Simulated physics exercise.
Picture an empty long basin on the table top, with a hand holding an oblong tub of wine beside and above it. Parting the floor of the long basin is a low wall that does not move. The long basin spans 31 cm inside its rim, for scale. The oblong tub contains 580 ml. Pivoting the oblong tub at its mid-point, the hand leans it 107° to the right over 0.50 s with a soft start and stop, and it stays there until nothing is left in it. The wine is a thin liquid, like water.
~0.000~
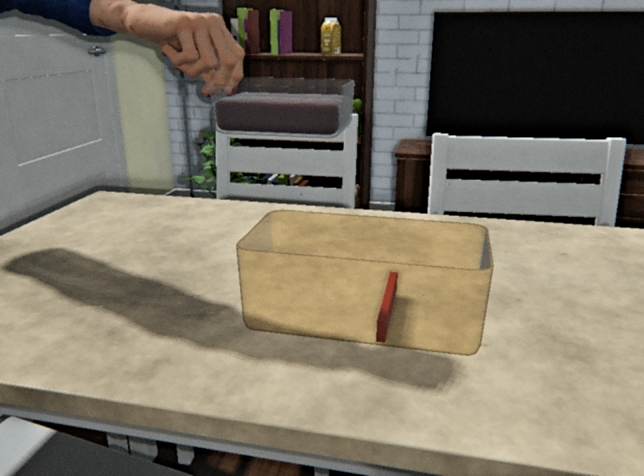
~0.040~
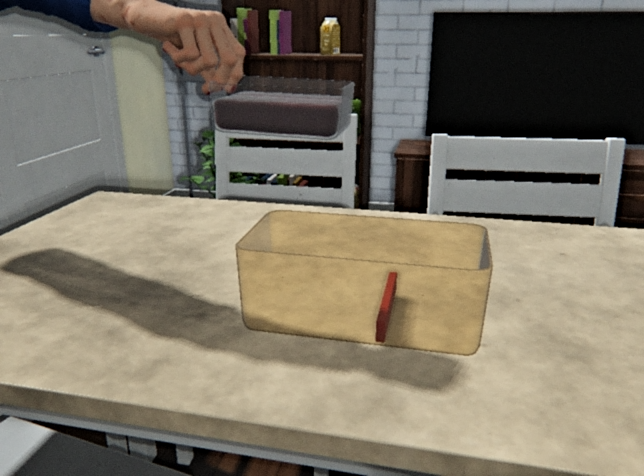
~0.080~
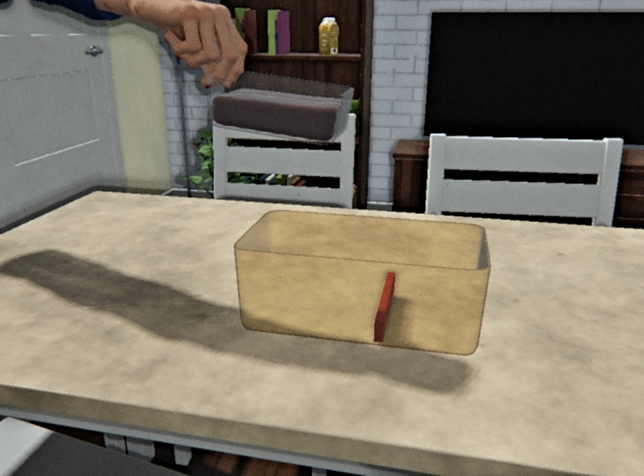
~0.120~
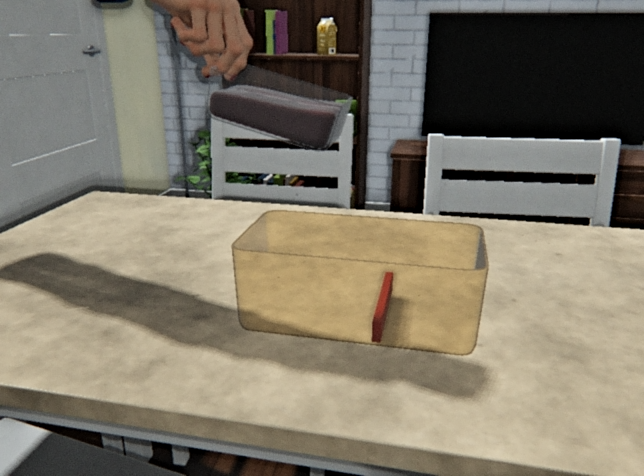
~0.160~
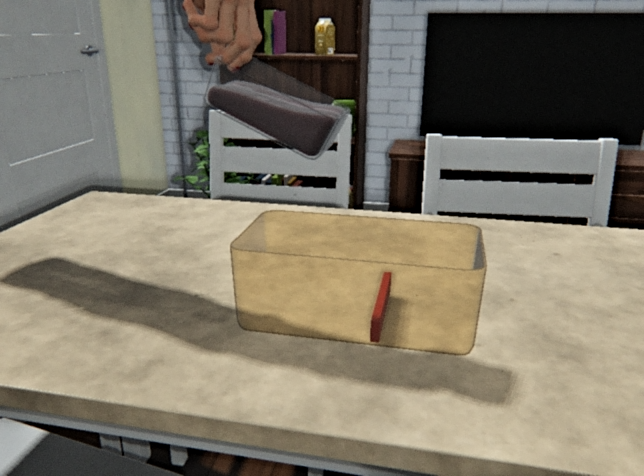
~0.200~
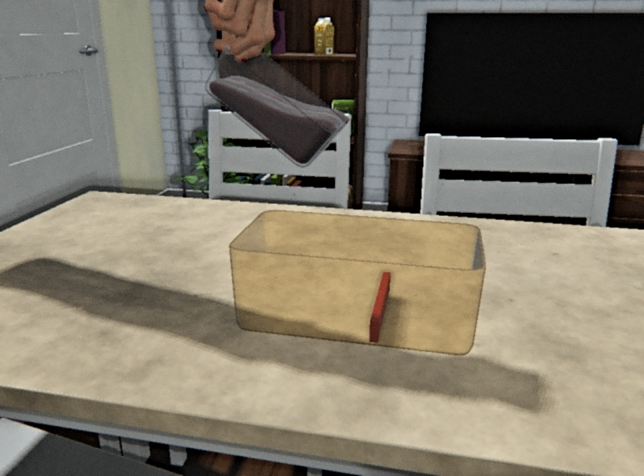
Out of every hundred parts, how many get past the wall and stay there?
About 28 out of 100.
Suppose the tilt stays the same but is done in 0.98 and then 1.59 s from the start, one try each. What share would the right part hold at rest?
In turn about 50 and 55 per cent.
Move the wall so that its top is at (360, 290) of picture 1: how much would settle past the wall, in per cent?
Around 70 %, I'd say.
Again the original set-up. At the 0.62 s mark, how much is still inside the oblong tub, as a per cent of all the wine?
Close to 2 percent of the total.
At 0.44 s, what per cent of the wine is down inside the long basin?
42 %, more or less.
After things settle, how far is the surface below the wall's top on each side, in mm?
Left roughly 18 mm; right roughly 22 mm.
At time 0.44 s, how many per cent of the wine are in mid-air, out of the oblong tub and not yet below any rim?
It comes to roughly 48 per cent.
Then, 0.44 s in, the tilt is 103° and 10 per cent is still to pour, 36 is left of the wall and 6 right of it.
Then, 0.62 s in, the tilt is 107° and 2 per cent is still to pour, 62 is left of the wall and 29 right of it.
Then, 0.80 s in, the tilt is 107° and 0 per cent is still to pour, 67 is left of the wall and 27 right of it.
Then, 1.00 s in, the tilt is 107° and 0 per cent is still to pour, 69 is left of the wall and 28 right of it.
Finally, 68 per cent lies left of the wall, 28 right of it and 4 outside.
